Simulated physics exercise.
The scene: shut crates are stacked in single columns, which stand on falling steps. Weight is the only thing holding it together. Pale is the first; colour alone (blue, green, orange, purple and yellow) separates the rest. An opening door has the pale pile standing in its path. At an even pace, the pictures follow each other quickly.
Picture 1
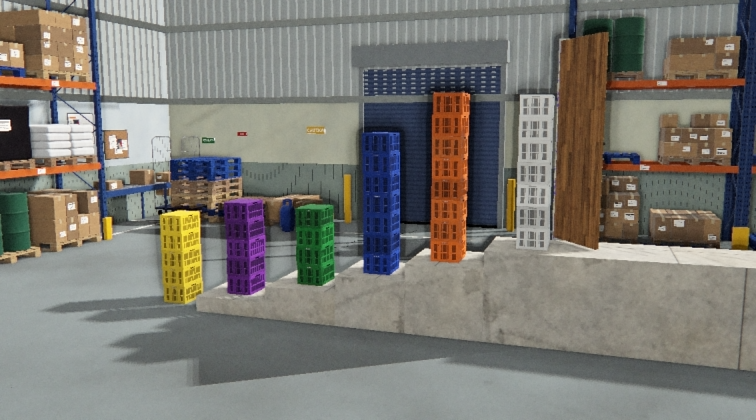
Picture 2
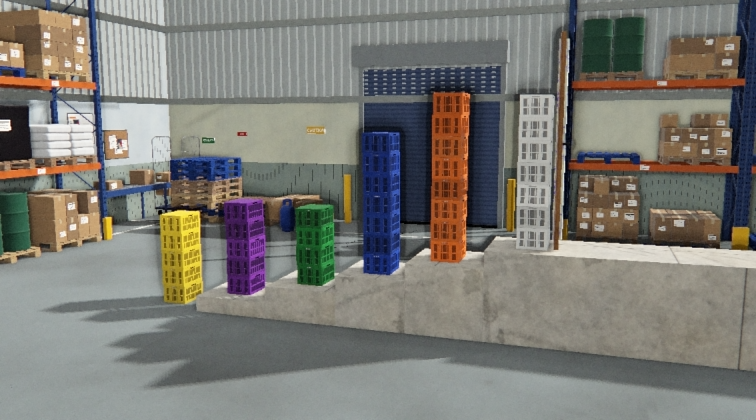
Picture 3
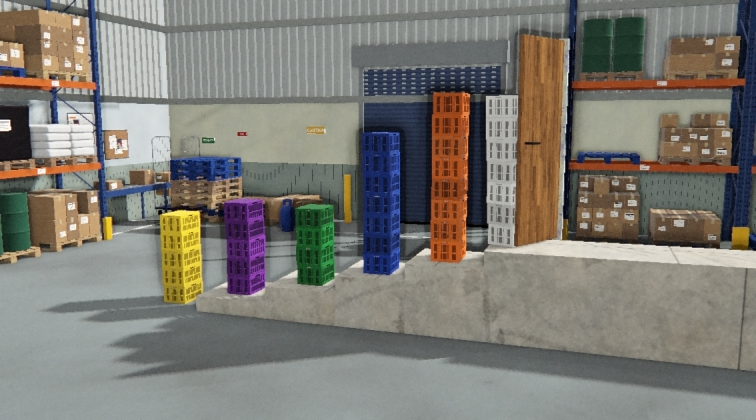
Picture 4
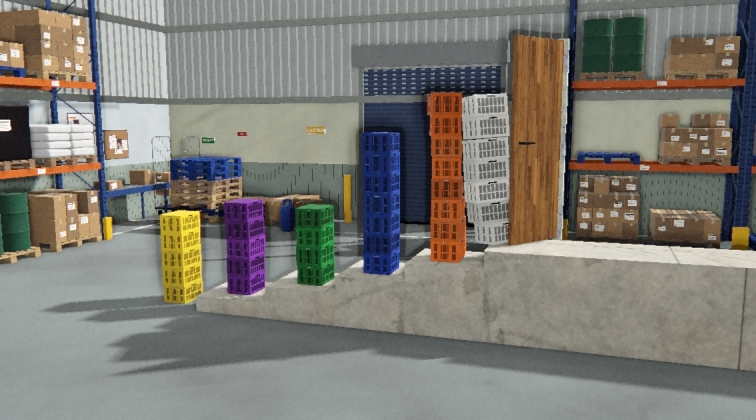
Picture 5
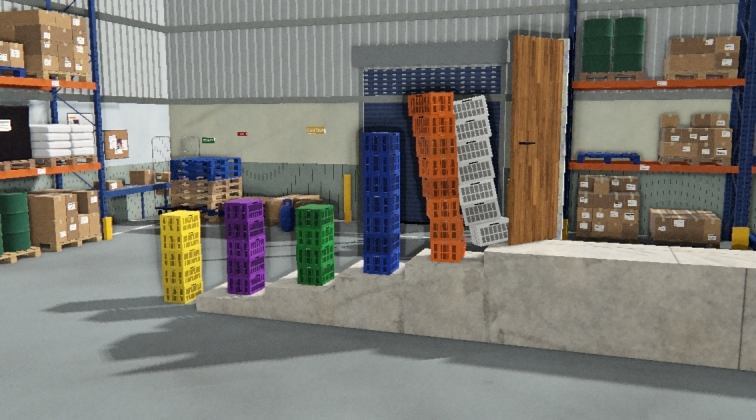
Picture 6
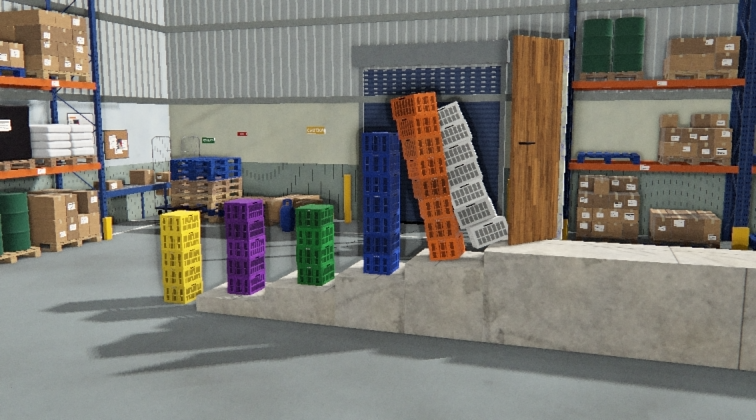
A wooden door swings leftward on a raised concrete platform in a warehouse, seen from a fixed, slightly raised view, with stocked shelves on both sides and a blue shutter behind. Single columns of yellow, purple, green, blue, orange and white crates stand left to right on rising steps. The door meets the white column, which leans left against the orange one, and both tilt toward the blue.
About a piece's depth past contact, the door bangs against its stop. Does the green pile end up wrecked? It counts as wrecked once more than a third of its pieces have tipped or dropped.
Yes.
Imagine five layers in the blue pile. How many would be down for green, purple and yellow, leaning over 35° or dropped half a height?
Counts - green: 3, purple: 4, yellow: 4.
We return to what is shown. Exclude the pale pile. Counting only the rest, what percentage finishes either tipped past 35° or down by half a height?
Something close to 70 out of every hundred.
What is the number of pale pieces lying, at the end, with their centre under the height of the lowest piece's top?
Total: 6.
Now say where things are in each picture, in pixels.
In the first frame (we follow the side turned to the camera), door edge (605, 77) swinging in; top green crate (308, 219); top blue crate (375, 143); no other piece has moved.
Door edge (563, 77) swinging in; top green crate (308, 219), in the second frame.
Door edge (521, 79) past square; top green crate (308, 219), in the third frame.
Door edge (514, 79) past square, top of the pale pile leaning a little; top green crate (308, 219); top orange crate (447, 104) displaced half its height; 5 stirred so far, in the fourth frame.
Door edge (514, 79) past square, top of the pale pile leaning a little; top green crate (308, 219); top orange crate (442, 103) displaced about its own height; 7 stirred so far, in the fifth frame.
Door edge (514, 79) past square, top of the pale pile leaning clearly; top green crate (308, 219); top orange crate (426, 104) tipped a little; steepest lean, the crate at (438, 208); 8 stirred so far, in the sixth frame.
Soon, 7 of the pale pile down; none of the 4 green crates down (1 of 29 in all colours); top green crate unmoved; top orange crate tipped clearly, half its height lower.
A while on, 7 of the pale pile down; none of the 4 green crates down (10 of 29 in all colours); top green crate unmoved; top orange crate tipped well over, some two heights lower.
Towards the end, 7 of the pale pile down; 1 of the 4 green crates down (16 of 29 in all colours); top green crate tipped steeply, half its height lower; top orange crate tipped steeply, some eight heights lower.
Then, 7 of the pale pile down; 3 of the 4 green crates down (21 of 29 in all colours); top green crate upside down; top yellow crate upside down.
Finally, 7 of the pale pile down; 3 of the 4 green crates down (21 of 29 in all colours); top green crate on its side; top yellow crate upside down. Seen by the last camera, middles, top green crate near (275, 269), top yellow crate near (79, 288).
